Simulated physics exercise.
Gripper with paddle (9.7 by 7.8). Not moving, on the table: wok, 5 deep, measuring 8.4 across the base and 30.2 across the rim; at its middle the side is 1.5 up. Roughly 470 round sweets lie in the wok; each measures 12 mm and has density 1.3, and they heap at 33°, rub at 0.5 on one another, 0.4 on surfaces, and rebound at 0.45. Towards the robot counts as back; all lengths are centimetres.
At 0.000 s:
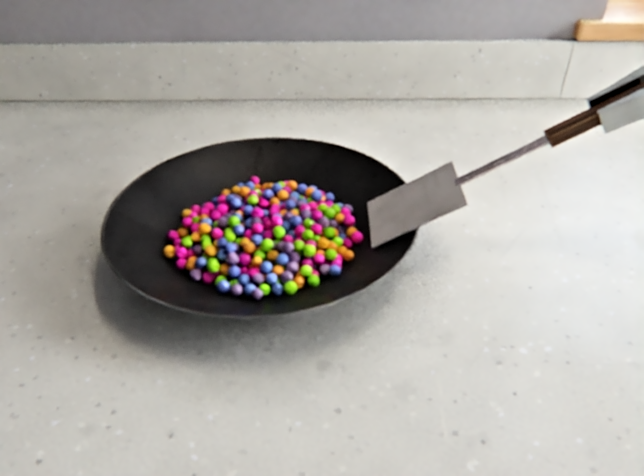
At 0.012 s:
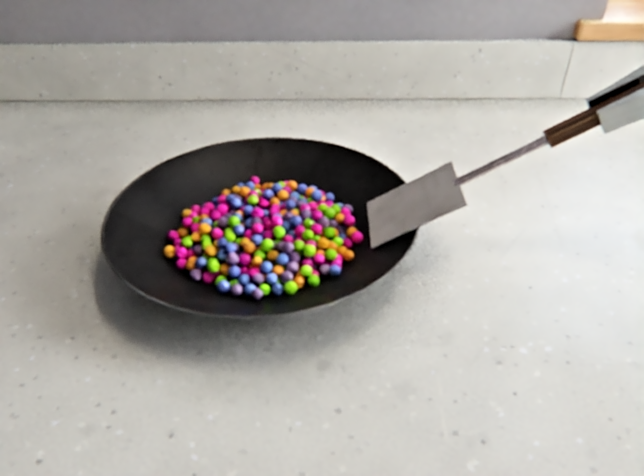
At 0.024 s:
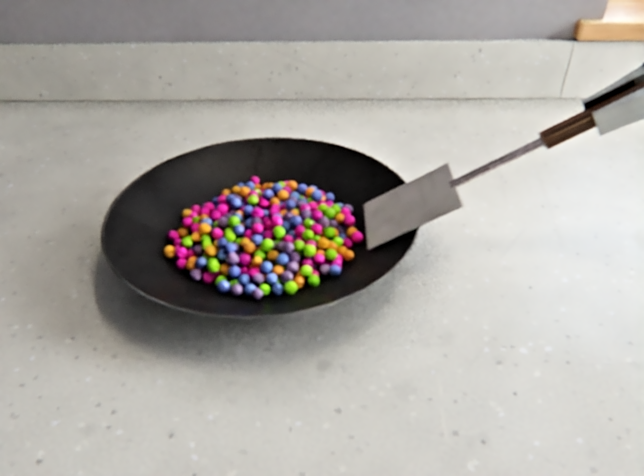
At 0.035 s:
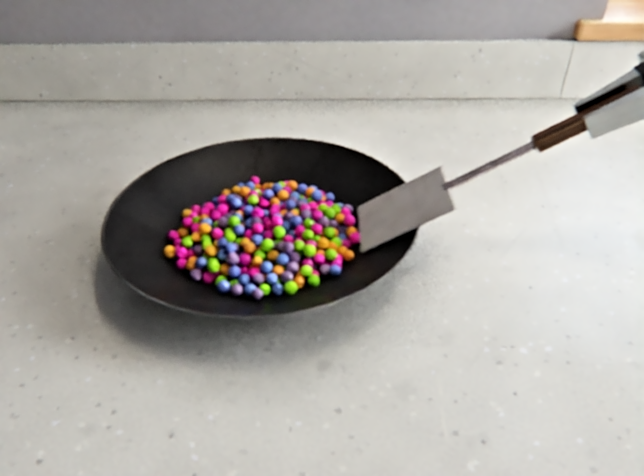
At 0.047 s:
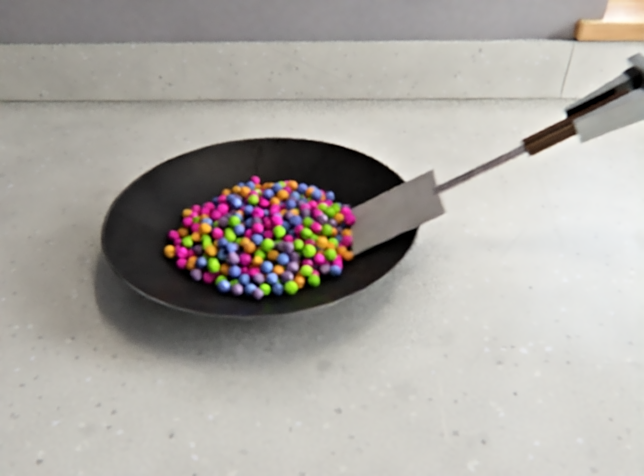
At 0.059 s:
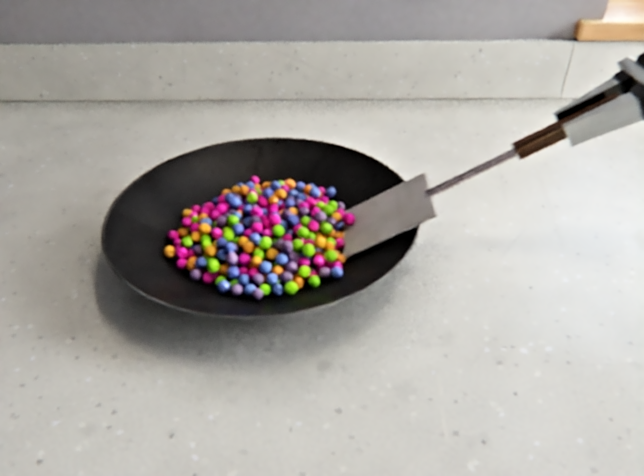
A shallow black wok heaped with small round sweets in pink, orange, green, blue and purple sits on a pale speckled countertop, seen from slightly above by a still camera. A flat grey metal paddle on a thin rod reaches in from the right, held by a partly visible gripper. After barely moving at first, the paddle slides slowly left and slightly down into the pile's right edge, nudging the nearest sweets.
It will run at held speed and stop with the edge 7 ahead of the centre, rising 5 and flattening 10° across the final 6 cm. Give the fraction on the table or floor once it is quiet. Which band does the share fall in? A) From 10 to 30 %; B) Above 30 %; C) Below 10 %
Below 10 %.
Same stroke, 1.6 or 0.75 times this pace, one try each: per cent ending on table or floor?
Roughly 15 per cent on the first try and 0 per cent on the second.
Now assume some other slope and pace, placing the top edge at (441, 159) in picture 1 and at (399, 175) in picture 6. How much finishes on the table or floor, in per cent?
Around 15 per cent finishes there.
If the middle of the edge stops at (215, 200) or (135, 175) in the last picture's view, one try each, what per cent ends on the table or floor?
Respectively some 0 and 30 percent end on the table or floor.
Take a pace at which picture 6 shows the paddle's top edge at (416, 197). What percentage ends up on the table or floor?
Some 15 per cent.
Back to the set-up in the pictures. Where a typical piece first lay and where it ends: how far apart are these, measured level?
Around 5 cm, measured level.
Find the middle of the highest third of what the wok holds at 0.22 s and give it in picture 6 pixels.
Around (197, 213).
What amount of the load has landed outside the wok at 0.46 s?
About 5 per cent.
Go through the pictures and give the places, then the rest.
The first frame shows paddle top edge at (460, 182), sloping 31°; upper third of the load around (269, 223), from x 170 to 355, top at y 180; 468 in the wok.
The second frame shows paddle top edge at (459, 182), sloping 31°; upper third of the load around (269, 223), from x 170 to 355, top at y 180.
The third frame shows paddle top edge at (455, 183), sloping 31°; upper third of the load around (269, 223), from x 170 to 355, top at y 180.
The fourth frame shows paddle top edge at (448, 186), sloping 31°; upper third of the load around (269, 223), from x 170 to 355, top at y 180.
The fifth frame shows paddle top edge at (439, 190), sloping 31°; upper third of the load around (271, 223), from x 170 to 350, top at y 180.
The sixth frame shows paddle top edge at (431, 193), sloping 31°; upper third of the load around (271, 222), from x 170 to 350, top at y 180; 468 in the wok.
By 0.14 s, sloping 31°, highest piece 6 above the table; 468 in the wok.
By 0.22 s, sloping 28°, highest piece 6 above the table; 468 in the wok.
By 0.46 s, sloping 21°, highest piece 7 above the table; 445 in the wok, 16 on the table or floor, 7 on the blade or in flight.
By 1.51 s, sloping 21°, highest piece 6 above the table; 444 in the wok, 24 on the table or floor.
Final count, 444 in the wok, 24 on the table or floor. That is 5 % on the table or floor.
